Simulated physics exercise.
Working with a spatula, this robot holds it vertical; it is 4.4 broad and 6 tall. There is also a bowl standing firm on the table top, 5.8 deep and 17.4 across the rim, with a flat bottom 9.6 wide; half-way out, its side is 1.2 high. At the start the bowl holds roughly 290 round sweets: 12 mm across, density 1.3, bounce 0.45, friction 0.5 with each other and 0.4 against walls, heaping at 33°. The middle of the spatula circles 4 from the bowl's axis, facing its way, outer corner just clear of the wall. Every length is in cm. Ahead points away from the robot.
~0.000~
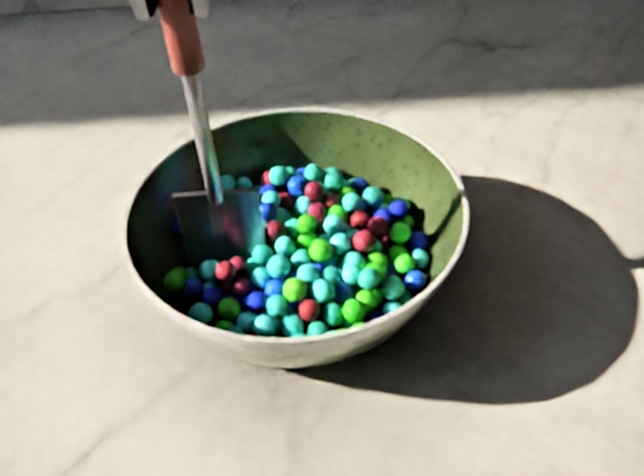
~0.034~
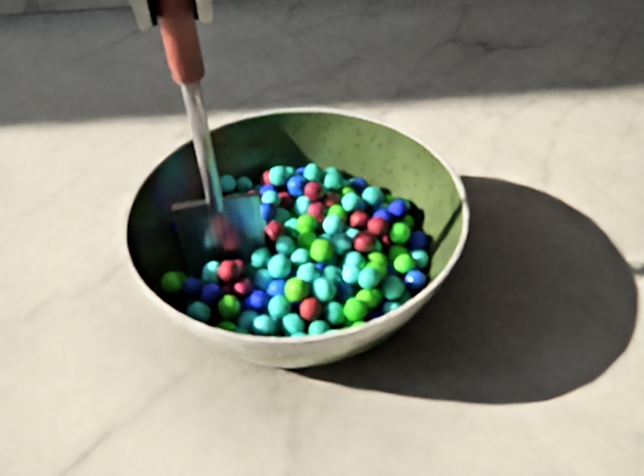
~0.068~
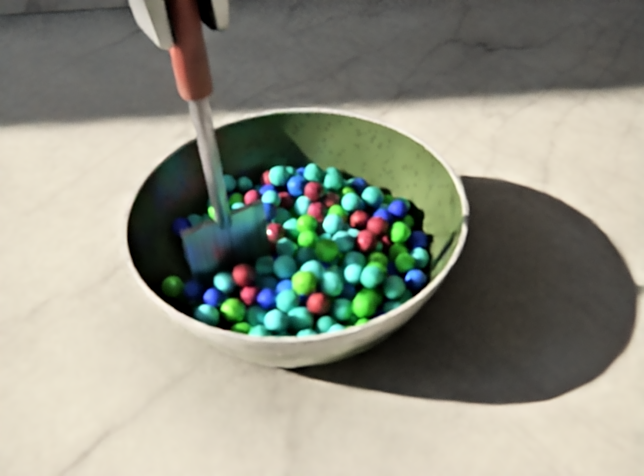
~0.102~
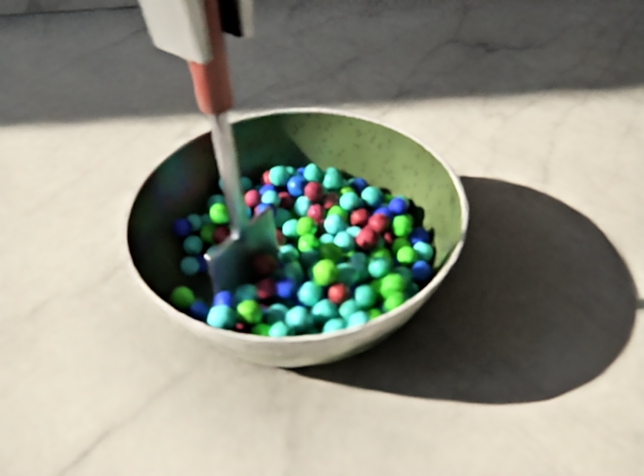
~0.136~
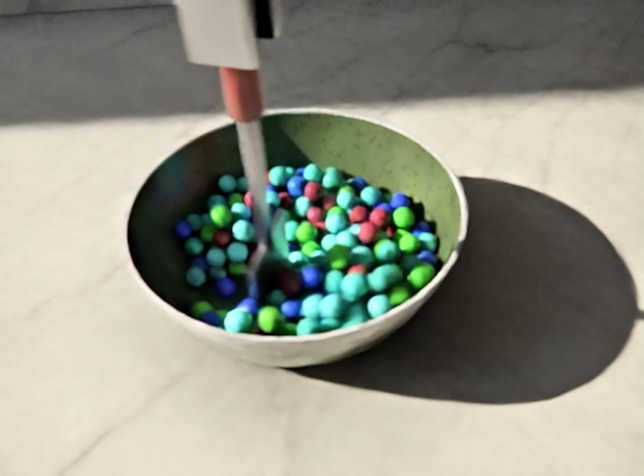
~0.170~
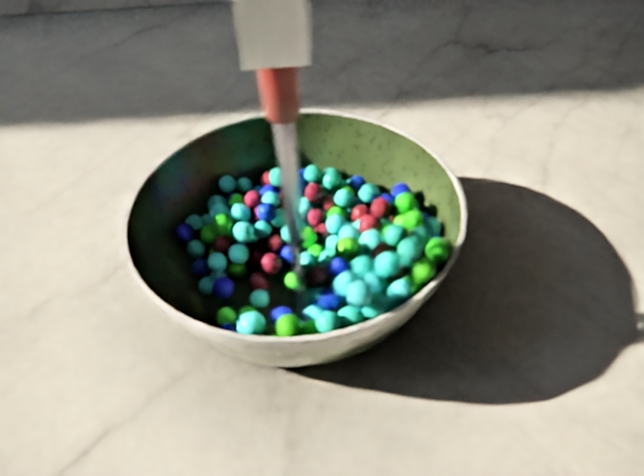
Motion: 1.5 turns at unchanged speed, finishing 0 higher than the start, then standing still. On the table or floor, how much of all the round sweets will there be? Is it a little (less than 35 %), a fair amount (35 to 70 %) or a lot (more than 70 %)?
A little, less than 35 %.
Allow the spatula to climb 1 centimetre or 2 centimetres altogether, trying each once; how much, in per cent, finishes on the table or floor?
Roughly 25 and 20 per cent.
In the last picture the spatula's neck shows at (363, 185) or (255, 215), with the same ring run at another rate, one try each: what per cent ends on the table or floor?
About 50 and 20 per cent.
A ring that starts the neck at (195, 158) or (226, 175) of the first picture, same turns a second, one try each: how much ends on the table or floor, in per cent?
Roughly 30 % and 15 %.
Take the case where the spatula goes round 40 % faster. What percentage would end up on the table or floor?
In that case it comes to around 45 percent.
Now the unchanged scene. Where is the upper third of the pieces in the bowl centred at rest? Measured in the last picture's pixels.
Estimated centre: (348, 185).
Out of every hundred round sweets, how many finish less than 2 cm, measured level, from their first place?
Result: Close to 5 per cent of the load.
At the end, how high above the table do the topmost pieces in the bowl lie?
Roughly 6.0 centimetres.
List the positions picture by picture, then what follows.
The spatula neck at (210, 169), 0° round; upper third of the load around (308, 240), from x 175 to 420, top at y 175; 290 in the bowl, in the first frame.
The spatula neck at (210, 176), 9° round; upper third of the load around (304, 243), from x 170 to 420, top at y 175, in the second frame.
The spatula neck at (218, 193), 29° round; upper third of the load around (306, 263), from x 175 to 420, top at y 175, in the third frame.
The spatula neck at (236, 208), 50° round; upper third of the load around (314, 275), from x 180 to 425, top at y 175, in the fourth frame.
The spatula neck at (263, 216), 71° round; upper third of the load around (338, 277), from x 185 to 425, top at y 175, in the fifth frame.
The spatula neck at (294, 218), 92° round; upper third of the load around (370, 266), from x 185 to 440, top at y 175; 290 in the bowl, in the sixth frame.
After 0.45 s, 266° round, highest piece 8 above the table; 253 in the bowl, 25 on the table or floor, 12 in flight or on the tool.
After 0.74 s, 81° round, highest piece 8 above the table; 227 in the bowl, 61 on the table or floor, 2 in flight or on the tool.
After 1.08 s, 180° round, highest piece 6 above the table; 216 in the bowl, 74 on the table or floor.
After 1.78 s, 180° round, highest piece 6 above the table; 216 in the bowl, 74 on the table or floor.
In the end, 216 in the bowl, 74 on the table or floor. That is 26 % on the table or floor.
